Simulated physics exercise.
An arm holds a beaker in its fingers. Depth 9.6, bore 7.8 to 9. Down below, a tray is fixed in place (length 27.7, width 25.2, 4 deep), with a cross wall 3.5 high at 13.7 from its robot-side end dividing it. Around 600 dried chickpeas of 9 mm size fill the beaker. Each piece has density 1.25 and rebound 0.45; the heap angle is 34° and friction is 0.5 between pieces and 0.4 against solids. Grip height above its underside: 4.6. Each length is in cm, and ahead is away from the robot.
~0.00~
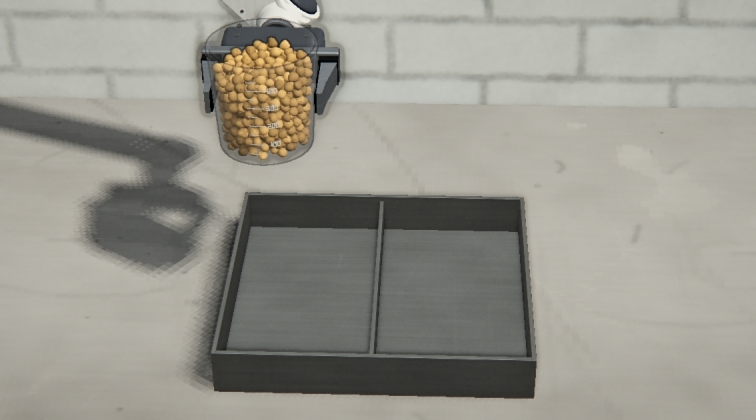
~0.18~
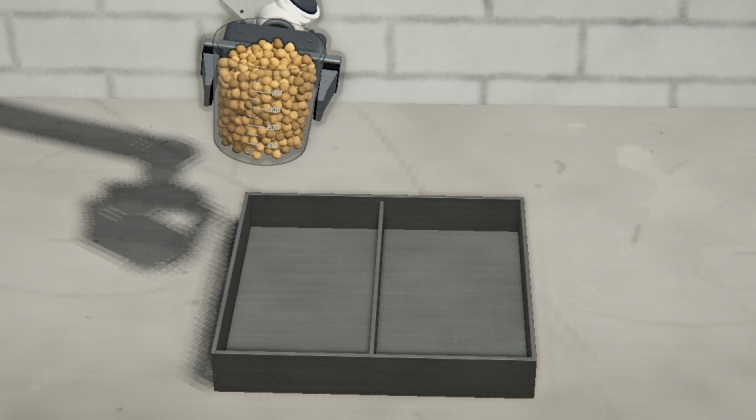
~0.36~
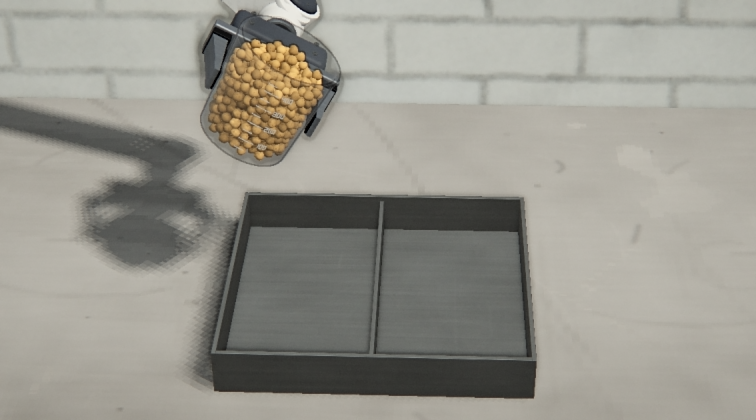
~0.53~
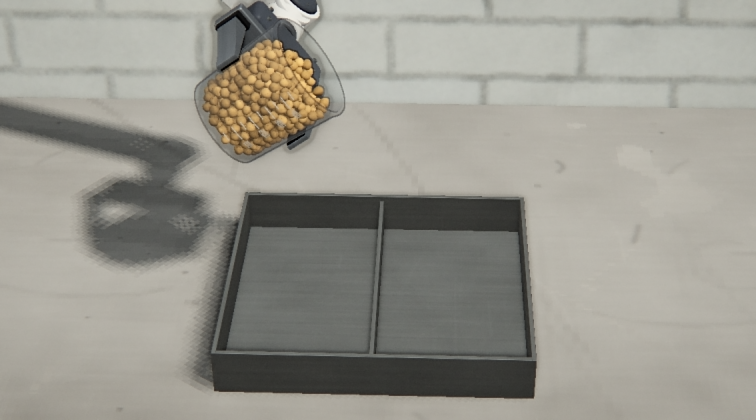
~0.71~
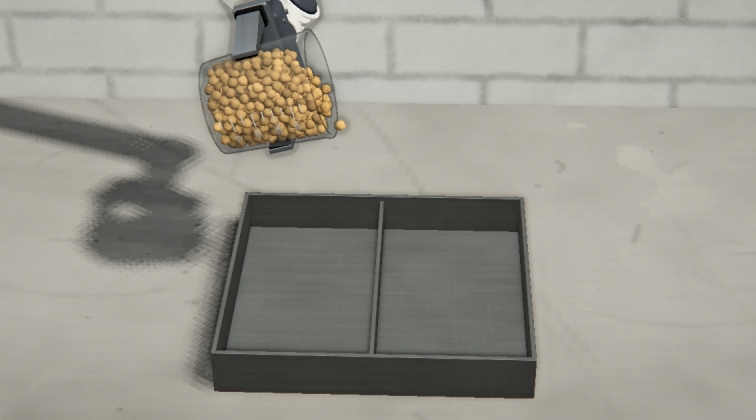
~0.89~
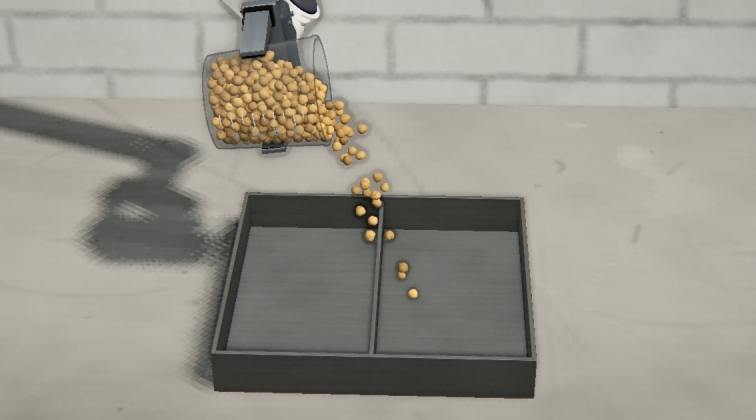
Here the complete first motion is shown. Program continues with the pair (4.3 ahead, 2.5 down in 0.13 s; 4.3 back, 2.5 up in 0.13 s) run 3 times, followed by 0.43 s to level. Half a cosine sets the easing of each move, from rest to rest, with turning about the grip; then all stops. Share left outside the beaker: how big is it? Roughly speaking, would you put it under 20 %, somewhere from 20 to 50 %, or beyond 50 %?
Roughly, beyond 50 %.
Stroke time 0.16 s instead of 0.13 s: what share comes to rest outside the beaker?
That gives about 65 percent.
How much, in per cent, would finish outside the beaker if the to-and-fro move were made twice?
Estimate: Around 60 %.
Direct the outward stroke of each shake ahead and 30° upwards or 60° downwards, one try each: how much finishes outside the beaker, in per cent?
Estimates, in order: 95 % then 45 %.
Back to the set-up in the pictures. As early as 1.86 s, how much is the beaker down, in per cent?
About 70 in a hundred parts are out.
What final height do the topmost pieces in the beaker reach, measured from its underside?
It reaches close to 5.0 cm in the end.
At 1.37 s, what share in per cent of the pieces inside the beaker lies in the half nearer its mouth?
Mouth half: Close to 65 per cent.
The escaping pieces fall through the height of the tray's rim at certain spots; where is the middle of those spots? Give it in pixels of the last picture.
Estimated centre around (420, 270) in pixels.
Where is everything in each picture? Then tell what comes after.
In the first picture, beaker middle at (264, 95), level; upper third of the load around (264, 74), from x 220 to 310, top at y 45; 603 in the beaker.
In the second picture, beaker middle at (265, 95), tilted 8° forward; upper third of the load around (265, 75), from x 220 to 310, top at y 45.
In the third picture, beaker middle at (265, 95), tilted 28° forward; upper third of the load around (263, 75), from x 215 to 320, top at y 45.
In the fourth picture, beaker middle at (266, 96), tilted 54° forward; upper third of the load around (264, 76), from x 210 to 325, top at y 45.
In the fifth picture, beaker middle at (267, 96), tilted 74° forward; upper third of the load around (260, 78), from x 210 to 340, top at y 55.
In the sixth picture, beaker middle at (267, 97), tilted 82° forward; upper third of the load around (252, 83), from x 210 to 415, top at y 55; 580 in the beaker, 4 in the far-side part, 19 in flight or on a rim.
After 1.37 s, tilted 82° forward, highest piece 23 above the table; 297 in the beaker, 216 in the far-side part, 34 in the robot-side part, 1 on the table or floor, 55 in flight or on a rim.
After 1.86 s, tilted 49° forward, highest piece 24 above the table; 343 in the far-side part, 173 in the beaker, 80 in the robot-side part, 2 on the table or floor, 5 in flight or on a rim.
After 2.30 s, level, highest piece 24 above the table; 345 in the far-side part, 173 in the beaker, 83 in the robot-side part, 2 on the table or floor.
After 3.35 s, level, highest piece 24 above the table; 345 in the far-side part, 173 in the beaker, 83 in the robot-side part, 2 on the table or floor.
At rest, 345 in the far-side part, 173 in the beaker, 83 in the robot-side part, 2 on the table or floor. That is 71 % outside the beaker.
